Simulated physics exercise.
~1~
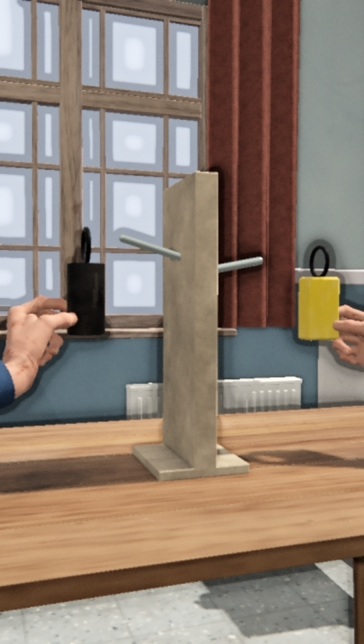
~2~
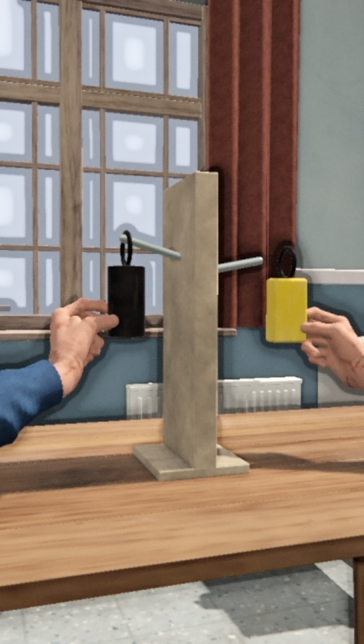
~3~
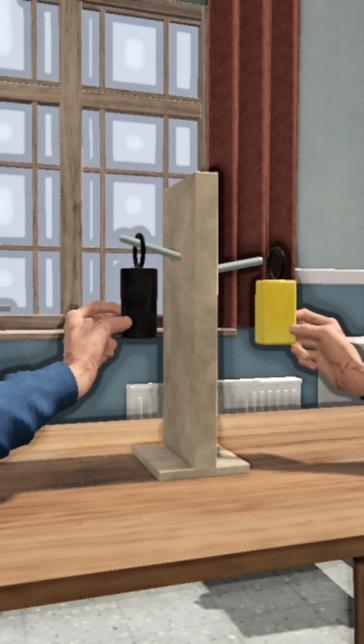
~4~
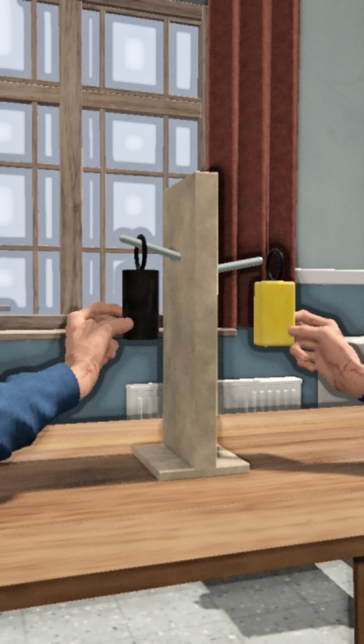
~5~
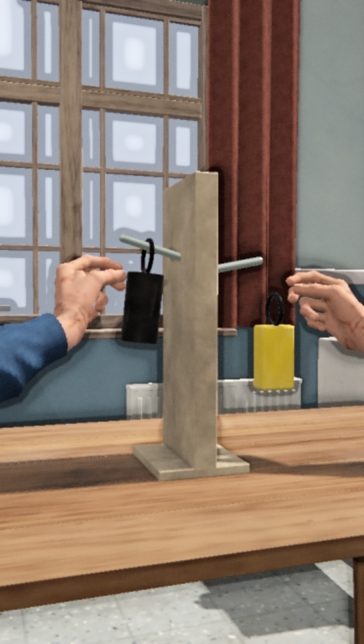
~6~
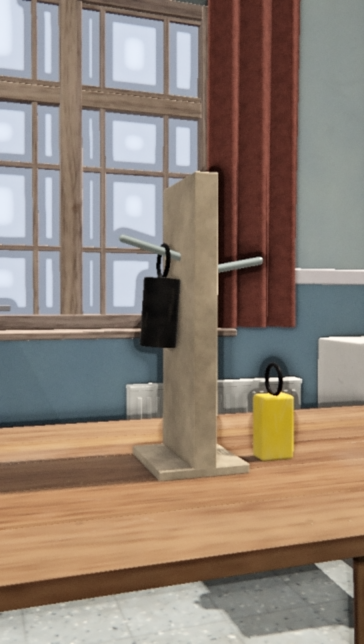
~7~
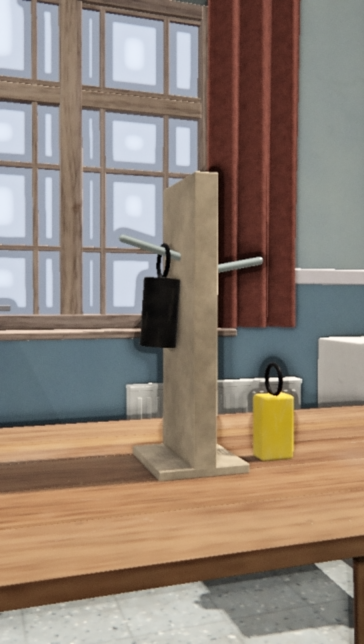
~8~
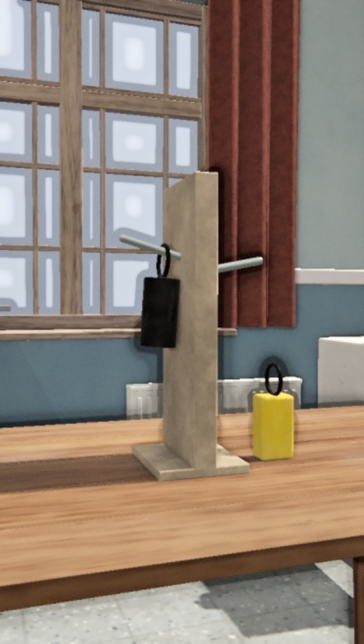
In a room with a window and red curtain, two hands bring a black lantern and a yellow pouch to opposite pegs of a stand on a wooden table, then let go; the lantern slides inward and stays hanging, while the pouch drops upright onto the table.
